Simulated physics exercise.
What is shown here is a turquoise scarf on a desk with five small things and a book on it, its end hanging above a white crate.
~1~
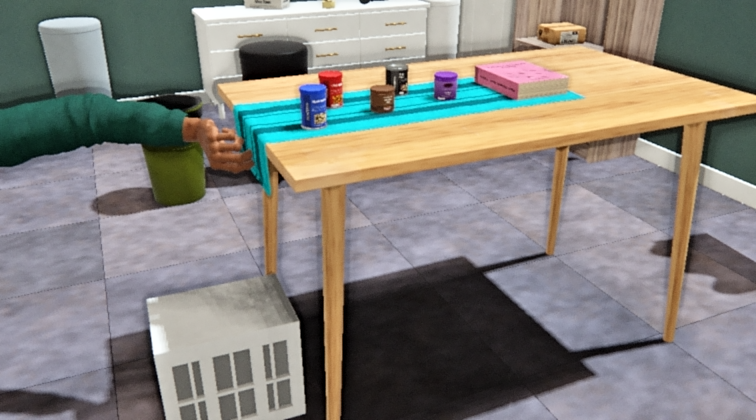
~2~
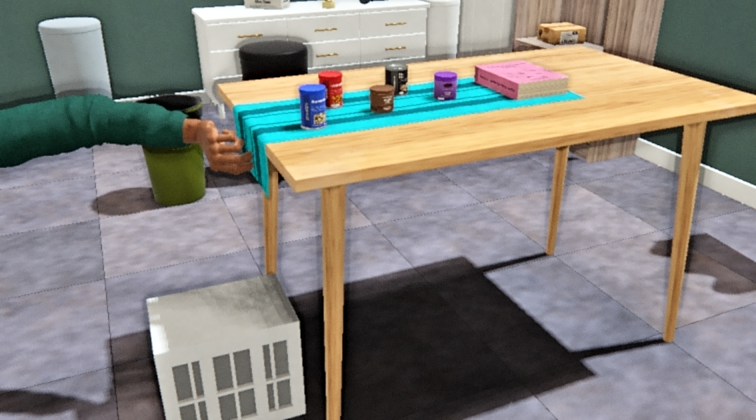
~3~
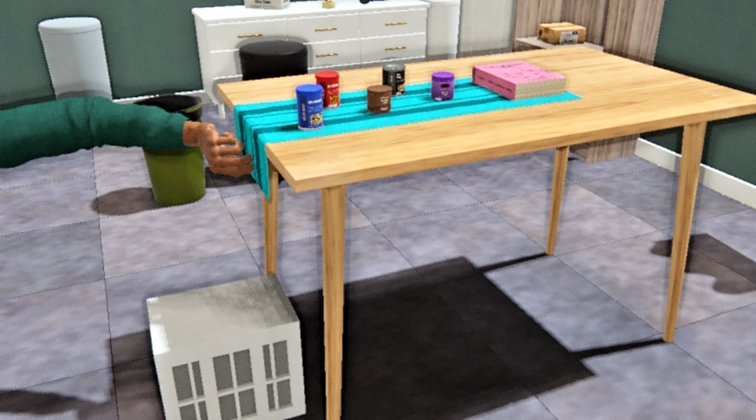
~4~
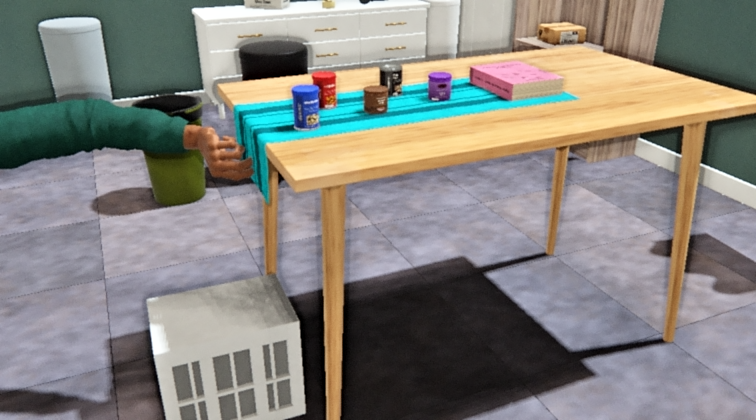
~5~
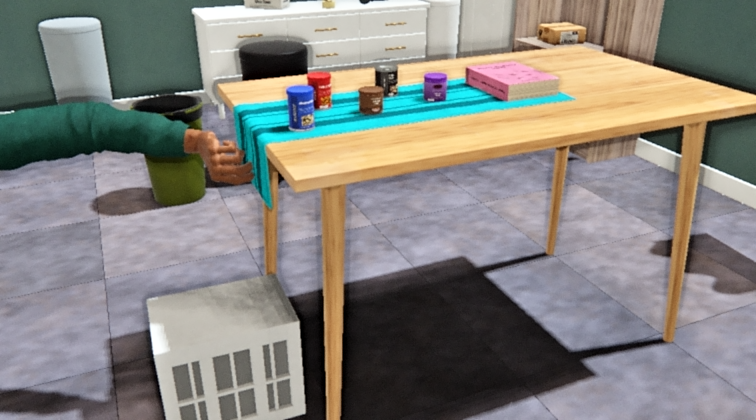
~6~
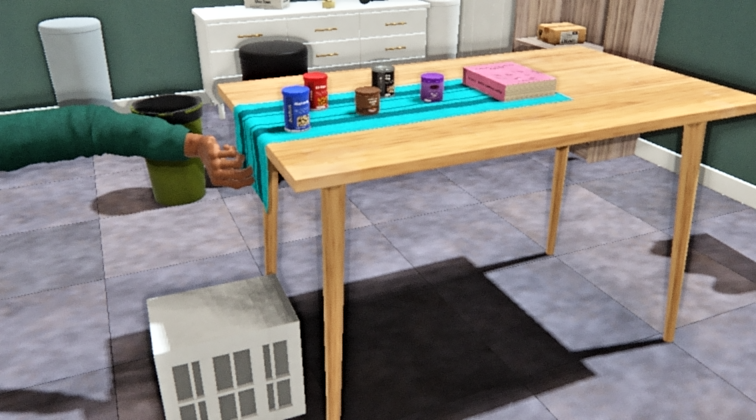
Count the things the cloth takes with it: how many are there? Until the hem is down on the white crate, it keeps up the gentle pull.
Three items leave the top.
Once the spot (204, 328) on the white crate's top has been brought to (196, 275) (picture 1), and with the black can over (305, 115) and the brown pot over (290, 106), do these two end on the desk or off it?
Black can: Off. Brown pot: Off.
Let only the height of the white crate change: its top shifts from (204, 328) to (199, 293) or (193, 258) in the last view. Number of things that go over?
Count: 2, then 1.
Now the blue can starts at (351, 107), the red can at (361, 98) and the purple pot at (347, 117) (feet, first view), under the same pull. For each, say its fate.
The blue can ends up off the top, the red can ends up off the top, the purple pot ends up off the top.
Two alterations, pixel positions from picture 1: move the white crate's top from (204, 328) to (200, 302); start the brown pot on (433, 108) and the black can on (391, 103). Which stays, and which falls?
The brown pot stays put; the black can stays put.
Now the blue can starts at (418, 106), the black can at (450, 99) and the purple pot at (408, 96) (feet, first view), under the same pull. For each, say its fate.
Start with the blue can, which is kept; next the black can, which is kept; last the purple pot, which is kept.
Soon after, hem near (258, 253); blue can gone.
After that, hem on the crate; blue can, red can and brown pot gone.
In the end, hem on the crate; blue can, red can and brown pot gone. Over the edge go three.
